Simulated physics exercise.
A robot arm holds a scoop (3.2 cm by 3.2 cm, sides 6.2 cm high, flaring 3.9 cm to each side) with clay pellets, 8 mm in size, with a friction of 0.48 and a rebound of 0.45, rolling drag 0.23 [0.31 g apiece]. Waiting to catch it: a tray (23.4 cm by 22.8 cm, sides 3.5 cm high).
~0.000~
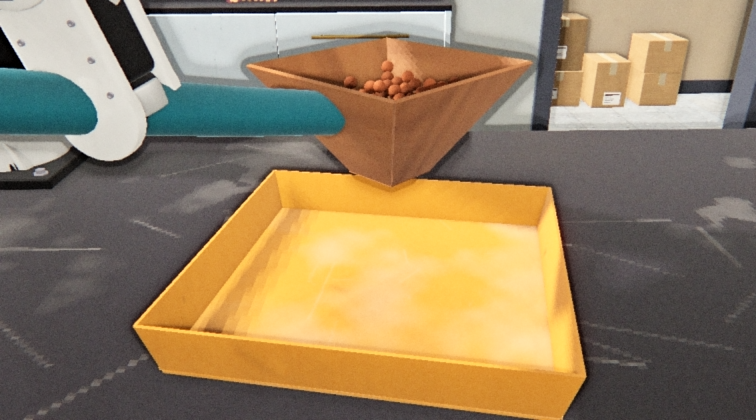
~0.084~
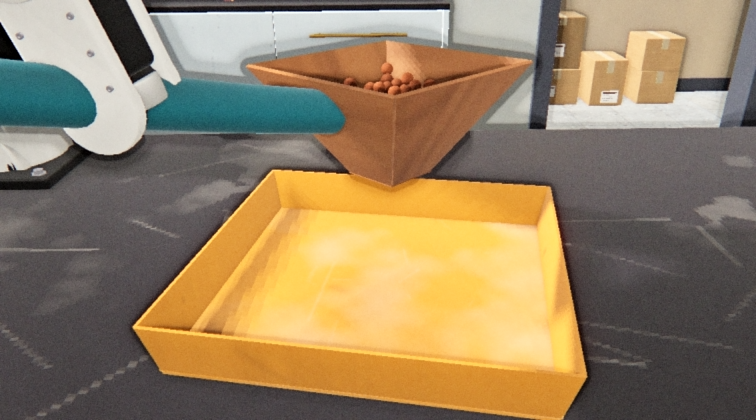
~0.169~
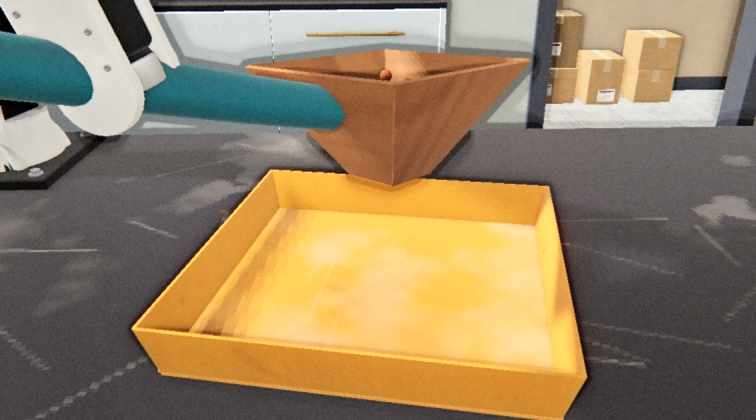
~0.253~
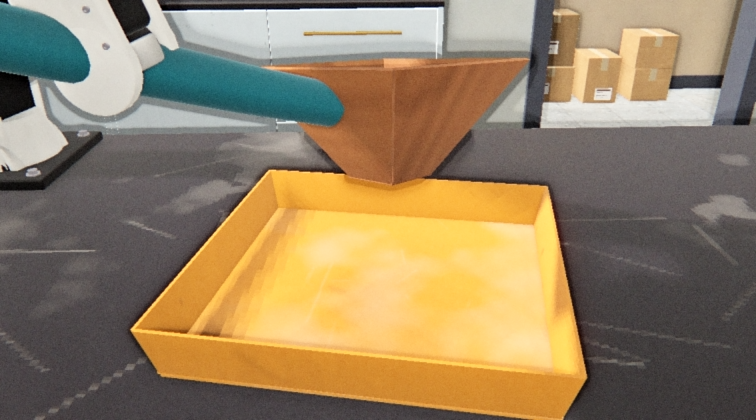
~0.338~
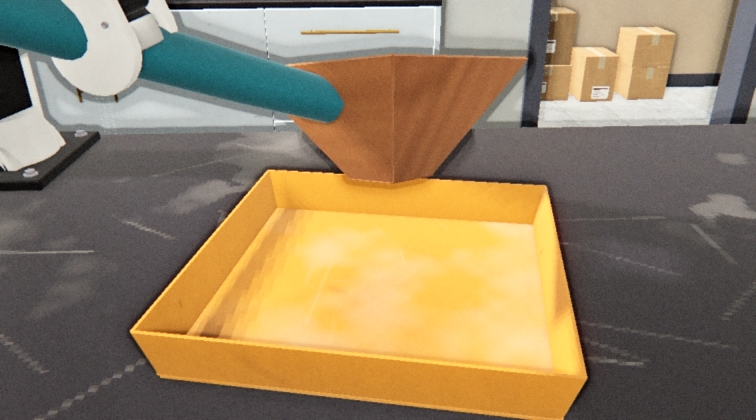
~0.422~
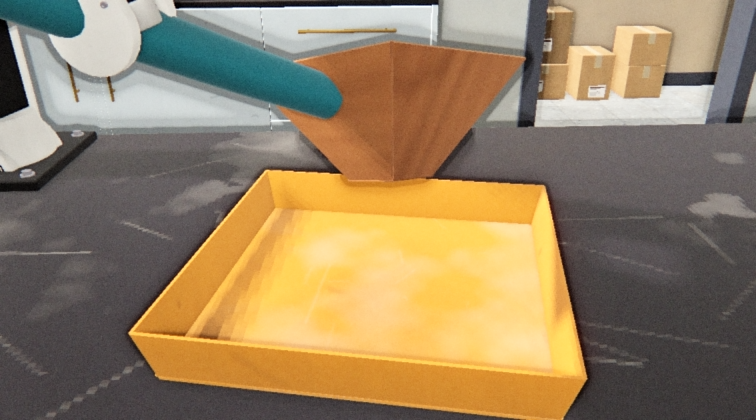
A brown, flared scoop of small reddish-brown pellets, held by a robot arm above a yellow tray, tilted steadily backward until its front side hid the pellets from view, while the tray stayed still.
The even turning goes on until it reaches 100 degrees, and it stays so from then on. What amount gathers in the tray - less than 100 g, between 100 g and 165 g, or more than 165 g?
Light.
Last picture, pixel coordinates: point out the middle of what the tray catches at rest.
Roughly at pixel (383, 258).
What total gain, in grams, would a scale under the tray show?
Mass reading, approx.: 80 g.
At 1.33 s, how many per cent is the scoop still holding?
Share remaining: Approx. 95 %.
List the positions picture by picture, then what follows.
In the first frame, scoop at (465, 91); tilt 0 degrees; top of the load at (397, 83); tray at (384, 243).
In the second frame, scoop at (465, 88); tilt 2 degrees; top of the load at (350, 84).
In the third frame, scoop at (464, 82); tilt 6 degrees; low side back; top of the load at (349, 89).
In the fourth frame, scoop at (463, 76); tilt 11 degrees; low side back.
In the fifth frame, scoop at (463, 70); tilt 15 degrees; low side back.
In the sixth frame, scoop at (461, 64); tilt 20 degrees; low side back; tray at (380, 244). It turns about 55 degrees a second.
After 0.92 s, tilt 48 degrees; 0 g in the tray, scoop holds 100 %.
After 1.33 s, tilt 70 degrees; 2 g in the tray, scoop holds 95 %.
After 1.71 s, tilt 91 degrees; 69 g in the tray, scoop holds 15 %.
After 2.08 s, tilt 100 degrees; 85 g in the tray, scoop holds 0 %.
At rest (2.3 s), 85 g in the tray, scoop holds 0 %.
